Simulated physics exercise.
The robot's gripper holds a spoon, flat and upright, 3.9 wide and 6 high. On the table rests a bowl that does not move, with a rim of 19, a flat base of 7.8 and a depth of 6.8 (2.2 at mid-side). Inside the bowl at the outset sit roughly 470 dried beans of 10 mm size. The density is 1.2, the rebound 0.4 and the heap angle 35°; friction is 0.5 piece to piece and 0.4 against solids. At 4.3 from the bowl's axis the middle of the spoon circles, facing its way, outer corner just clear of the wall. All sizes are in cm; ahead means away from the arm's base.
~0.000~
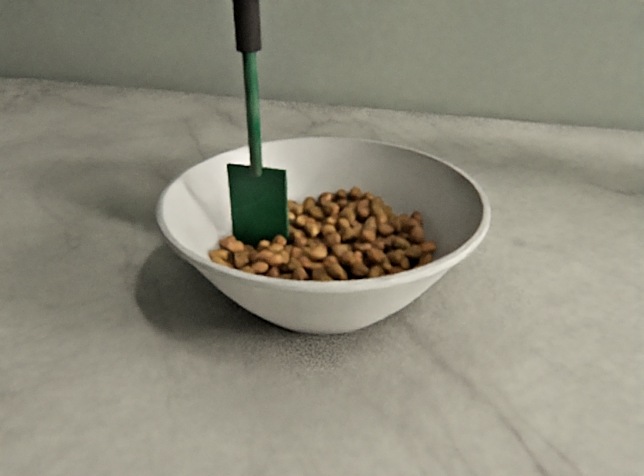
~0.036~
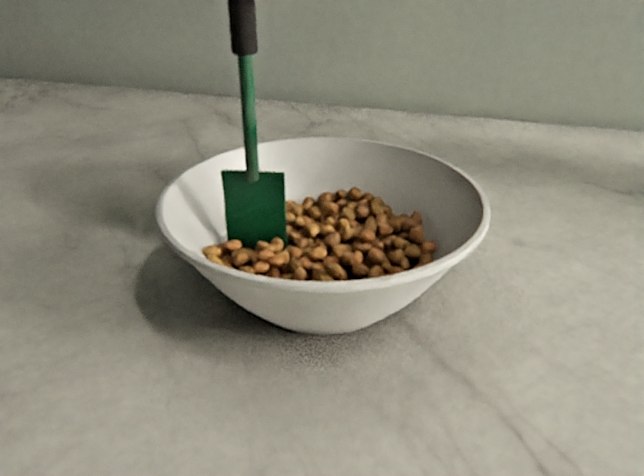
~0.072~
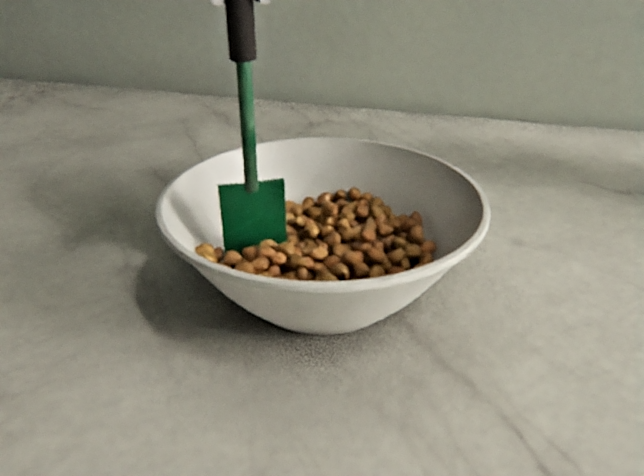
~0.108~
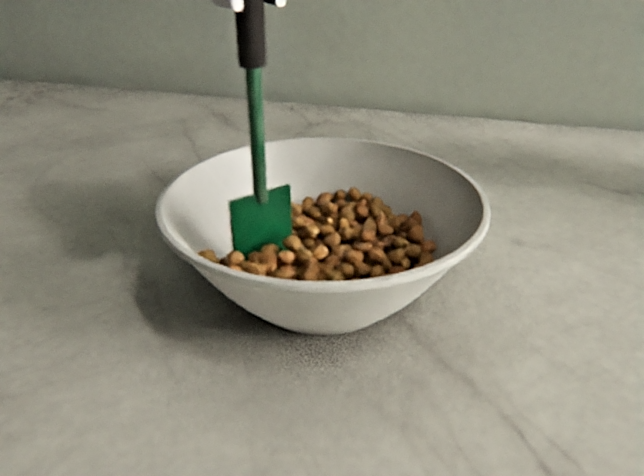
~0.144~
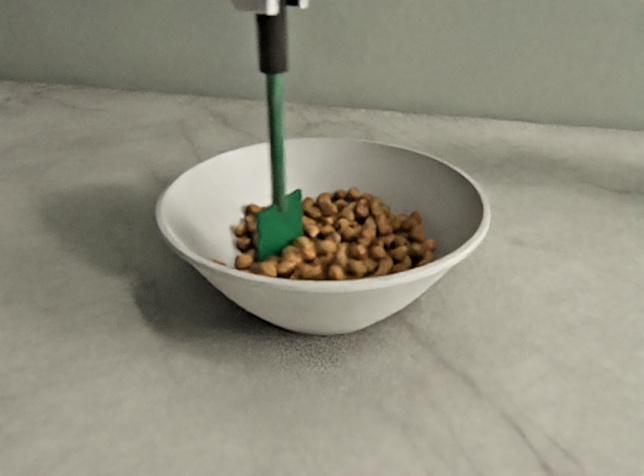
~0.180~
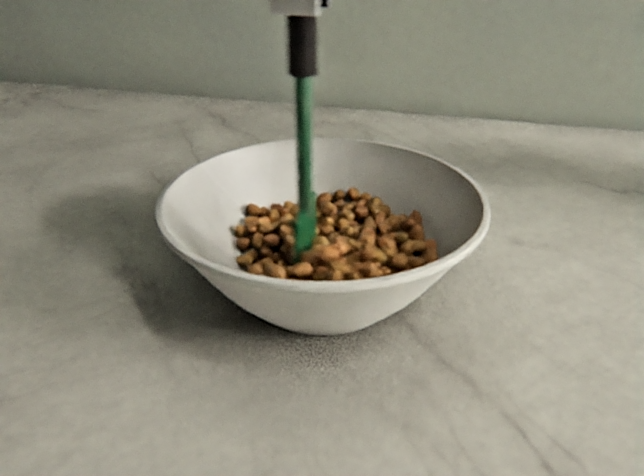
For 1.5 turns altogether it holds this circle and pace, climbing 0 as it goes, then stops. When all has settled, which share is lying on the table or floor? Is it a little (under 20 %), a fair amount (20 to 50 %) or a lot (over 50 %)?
A little, under 20 %.
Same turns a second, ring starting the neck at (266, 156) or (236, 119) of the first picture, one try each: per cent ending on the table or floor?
5 and 5 per cent.
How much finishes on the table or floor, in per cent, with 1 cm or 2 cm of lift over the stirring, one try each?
5 % and 0 %.
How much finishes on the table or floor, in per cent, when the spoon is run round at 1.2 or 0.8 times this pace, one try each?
10 % and 5 %.
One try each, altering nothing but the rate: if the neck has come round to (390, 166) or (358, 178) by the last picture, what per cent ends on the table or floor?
About 35 % for one try and about 20 % for the other, in order.
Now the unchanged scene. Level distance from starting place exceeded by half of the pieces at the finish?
Roughly 8 cm.
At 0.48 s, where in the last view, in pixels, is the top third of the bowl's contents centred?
I'd put it at around (328, 181).
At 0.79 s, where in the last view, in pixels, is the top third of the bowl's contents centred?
The centre lies near (315, 272) in the last picture.
After 0.48 s, 267° round, highest piece 8 above the table; 466 in the bowl, 5 on the table or floor, 3 in flight or on the tool.
After 0.79 s, 81° round, highest piece 8 above the table; 458 in the bowl, 11 on the table or floor, 5 in flight or on the tool.
After 1.14 s, 180° round, highest piece 7 above the table; 445 in the bowl, 29 on the table or floor.
After 1.84 s, 180° round, highest piece 7 above the table; 445 in the bowl, 29 on the table or floor.
In the end, 445 in the bowl, 29 on the table or floor. That is 6 % on the table or floor.
